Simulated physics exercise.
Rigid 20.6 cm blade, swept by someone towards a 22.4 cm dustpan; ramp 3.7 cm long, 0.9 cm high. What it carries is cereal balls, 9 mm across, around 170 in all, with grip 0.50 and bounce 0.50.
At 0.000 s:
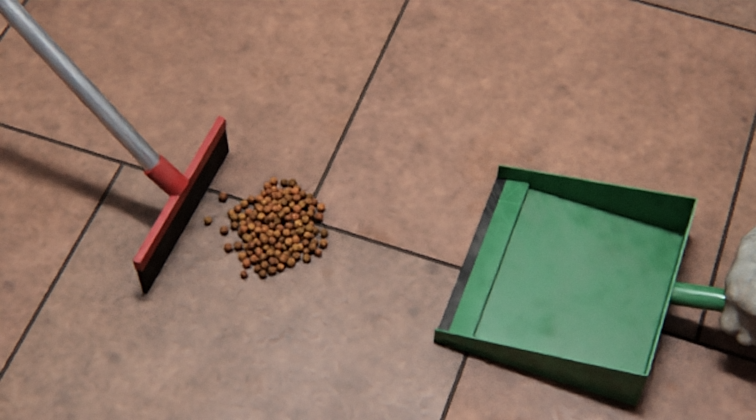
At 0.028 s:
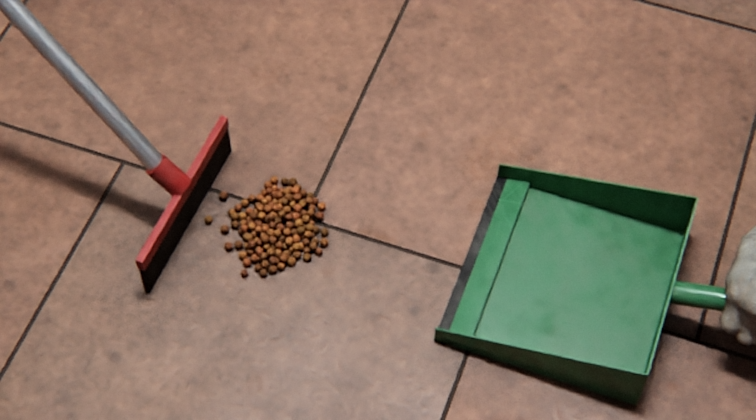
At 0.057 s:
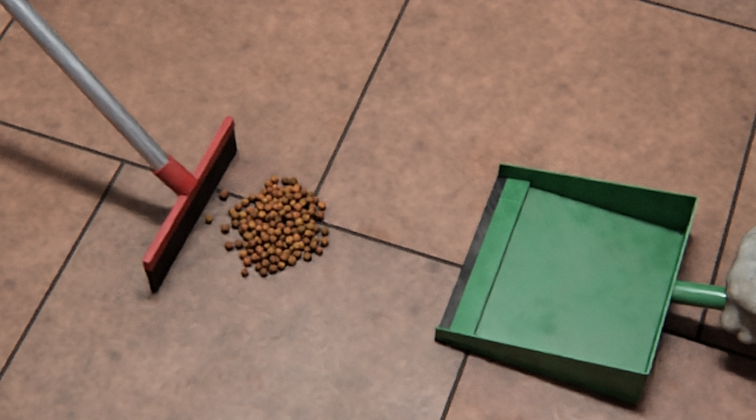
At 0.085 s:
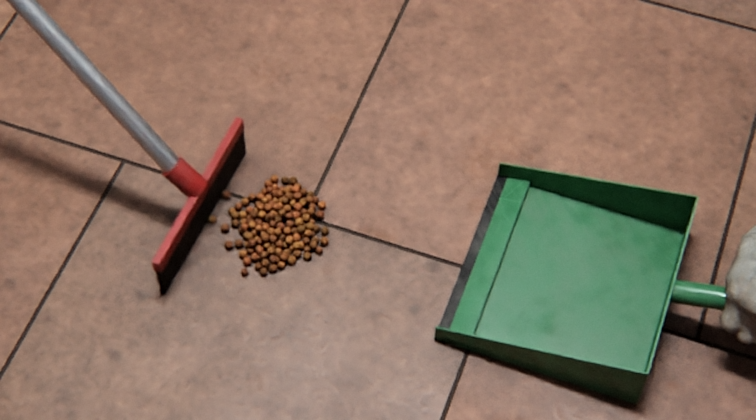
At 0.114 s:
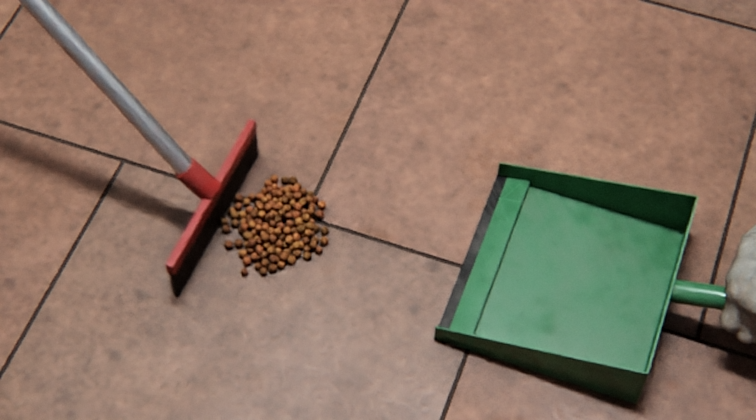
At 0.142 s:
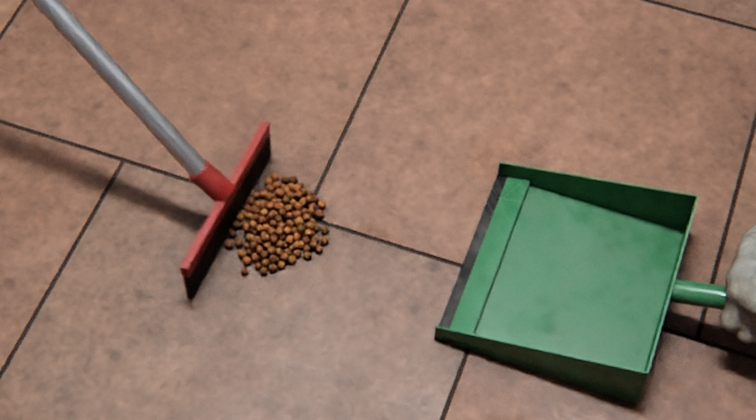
A red-edged blade on a gray handle slid slowly to the right across brown tiles and pressed into a small pile of brown balls, while a gloved hand held a green dustpan still.
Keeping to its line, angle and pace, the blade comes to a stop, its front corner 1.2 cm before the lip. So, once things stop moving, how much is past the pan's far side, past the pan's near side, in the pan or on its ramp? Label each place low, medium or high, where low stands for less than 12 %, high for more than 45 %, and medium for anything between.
Far side: Low. Near side: Low. Pan: High.
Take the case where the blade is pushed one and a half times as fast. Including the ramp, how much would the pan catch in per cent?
In that case some 60 per cent.
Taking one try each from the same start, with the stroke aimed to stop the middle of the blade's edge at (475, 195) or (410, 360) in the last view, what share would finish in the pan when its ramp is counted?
Some 40 and 30 per cent.
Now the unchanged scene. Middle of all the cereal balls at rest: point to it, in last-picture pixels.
I'd say roughly (473, 263).
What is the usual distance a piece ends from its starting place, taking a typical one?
It works out to some 24 cm.
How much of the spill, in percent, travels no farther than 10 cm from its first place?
Around 0 percent.
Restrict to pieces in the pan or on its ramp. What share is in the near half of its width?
About 60 %.
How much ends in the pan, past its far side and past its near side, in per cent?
The far side gets 0, the near side 5 and the pan 60.
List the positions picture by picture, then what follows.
Blade from (139, 265) to (221, 125), moved 0.0 cm, 0 of the pieces shifted so far; middle of the pieces at (277, 222); pan at (580, 291), in the first frame.
Blade from (142, 264) to (224, 125), moved 0.2 cm, 0 of the pieces shifted so far; middle of the pieces at (277, 221), in the second frame.
Blade from (148, 265) to (230, 125), moved 0.9 cm, 0 of the pieces shifted so far; middle of the pieces at (278, 220), in the third frame.
Blade from (158, 266) to (239, 126), moved 2.0 cm, 1 of the pieces shifted so far; middle of the pieces at (278, 220), in the fourth frame.
Blade from (172, 269) to (252, 128), moved 3.5 cm, 2 of the pieces shifted so far; middle of the pieces at (277, 220), in the fifth frame.
Blade from (186, 271) to (265, 131), moved 5.0 cm, 30 of the pieces shifted so far; middle of the pieces at (281, 226); pan at (581, 289). The blade's pace is about 0.55 m/s, heading 8 degrees away from the viewer's side, in the sixth frame.
After 0.37 s, middle of the blade 14 cm from the lip; 0 % over the lip, far side 0 %, near side 5 %.
After 0.52 s, middle of the blade 5 cm from the lip; 0 % over the lip, far side 0 %, near side 5 %.
After 0.79 s, middle of the blade 2 cm from the lip; 60 % over the lip, far side 0 %, near side 5 %.
At rest (1.2 s), far side 0 %, near side 5 %, pan 60 %, in front of the lip or behind the blade 30 %.
